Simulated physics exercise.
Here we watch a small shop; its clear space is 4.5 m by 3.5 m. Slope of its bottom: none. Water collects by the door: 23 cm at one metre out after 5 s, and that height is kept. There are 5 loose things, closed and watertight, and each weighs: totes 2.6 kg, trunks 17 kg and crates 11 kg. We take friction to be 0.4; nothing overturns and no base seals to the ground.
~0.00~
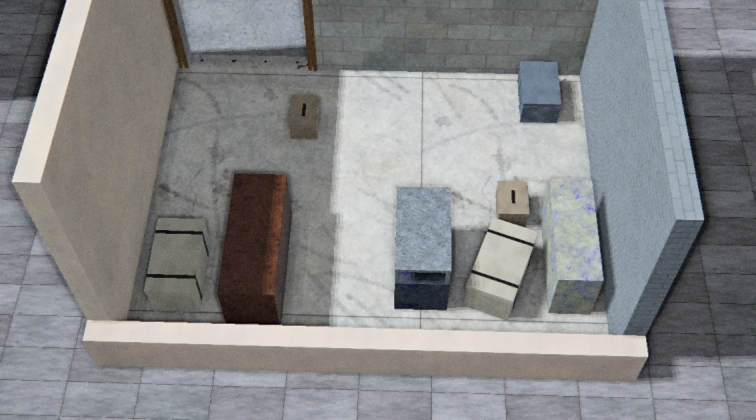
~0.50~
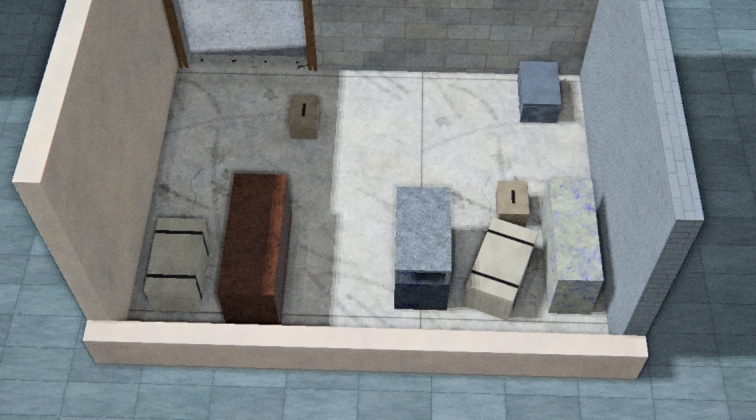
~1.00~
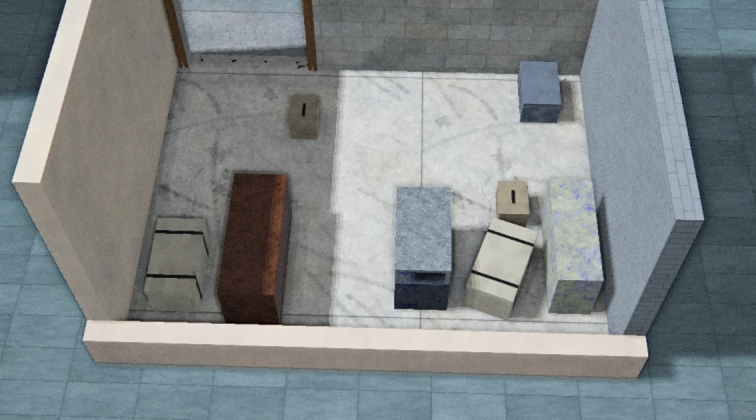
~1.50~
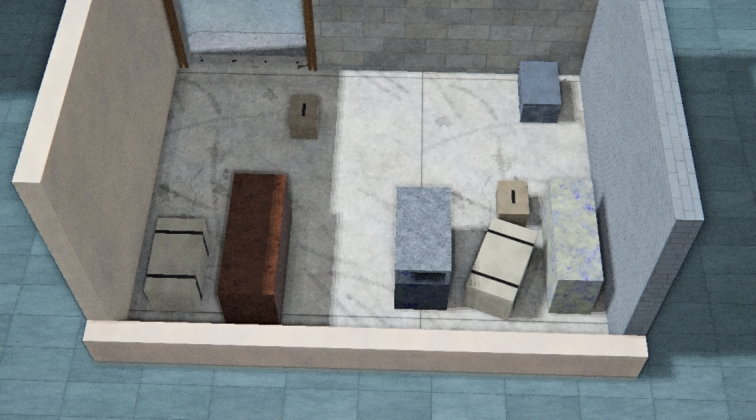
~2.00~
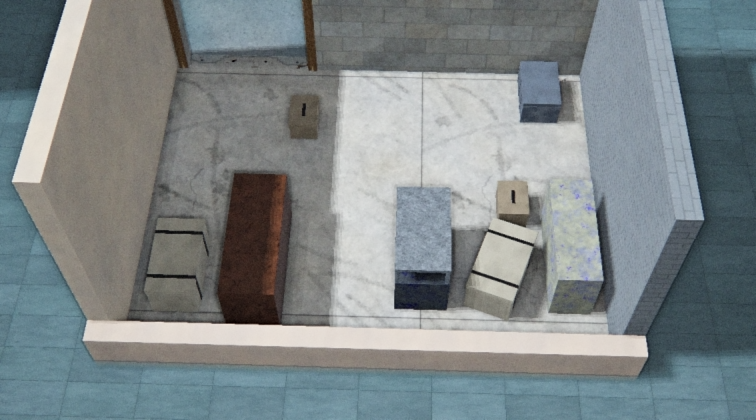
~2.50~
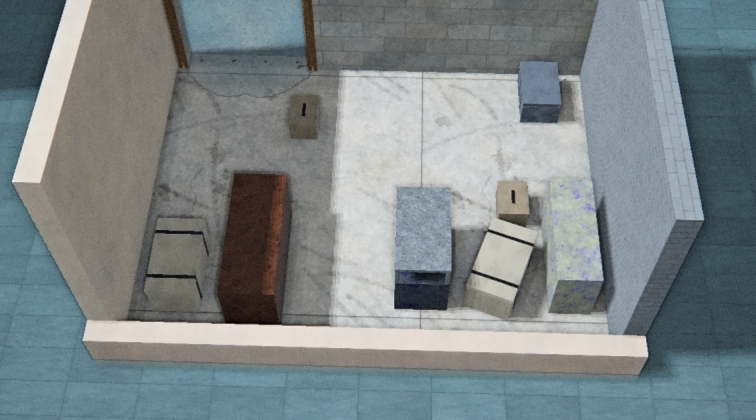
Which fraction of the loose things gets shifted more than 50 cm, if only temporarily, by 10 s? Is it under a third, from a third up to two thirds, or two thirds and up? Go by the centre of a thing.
I would say from a third up to two thirds.
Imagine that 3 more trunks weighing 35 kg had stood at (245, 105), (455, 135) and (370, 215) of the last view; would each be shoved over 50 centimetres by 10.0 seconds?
One by one, in that order: Above it, below it, below it.
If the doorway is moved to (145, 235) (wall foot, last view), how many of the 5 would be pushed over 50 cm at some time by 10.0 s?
Then the count would be 3.
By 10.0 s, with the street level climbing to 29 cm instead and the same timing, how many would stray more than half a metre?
Count under that change: 2.
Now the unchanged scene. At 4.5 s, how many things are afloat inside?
I get 0.
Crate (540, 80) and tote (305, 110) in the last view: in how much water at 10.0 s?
First about 4 cm, second about 3 cm.
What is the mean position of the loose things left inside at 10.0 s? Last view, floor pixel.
About (457, 181).
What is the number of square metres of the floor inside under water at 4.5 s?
Around 4.5 m2 of it.
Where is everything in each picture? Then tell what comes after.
The first picture shows a tote at (513, 197) rests on the ground; a trunk at (503, 258), on the bottom; 0.0 m2 under water; 0 of 5 have shifted.
The second picture shows a tote at (513, 197), on the bottom; a trunk at (503, 258), on the bottom; water covers 0.0 m2; 0 of 5 have shifted.
The third picture shows a tote at (513, 197), on the bottom; a trunk at (503, 258), on the bottom; water covers 0.0 m2; 0 of 5 have shifted.
The fourth picture shows a tote at (513, 197), on the bottom; a trunk at (503, 258), on the bottom; 0.0 m2 under water; 0 of 5 have shifted.
The fifth picture shows a tote at (513, 197) rests on the ground; a trunk at (503, 258) rests on the ground; 0.0 m2 under water; 0 of 5 have shifted.
The sixth picture shows a tote at (513, 197), on the bottom; a trunk at (503, 258) rests on the ground; 0.4 m2 under water; 0 of 5 have shifted.
After 3.5 s 0 of 5 are over 50 cm from their spots; 0 afloat.
After 4.5 s 0 of 5 are over 50 cm from their spots; 0 afloat.
After 7.0 s 1 of 5 are over 50 cm from their spots; 1 afloat.
After 10.0 s 2 of 5 are over 50 cm from their spots, and 2 have been at some point; 4 afloat.
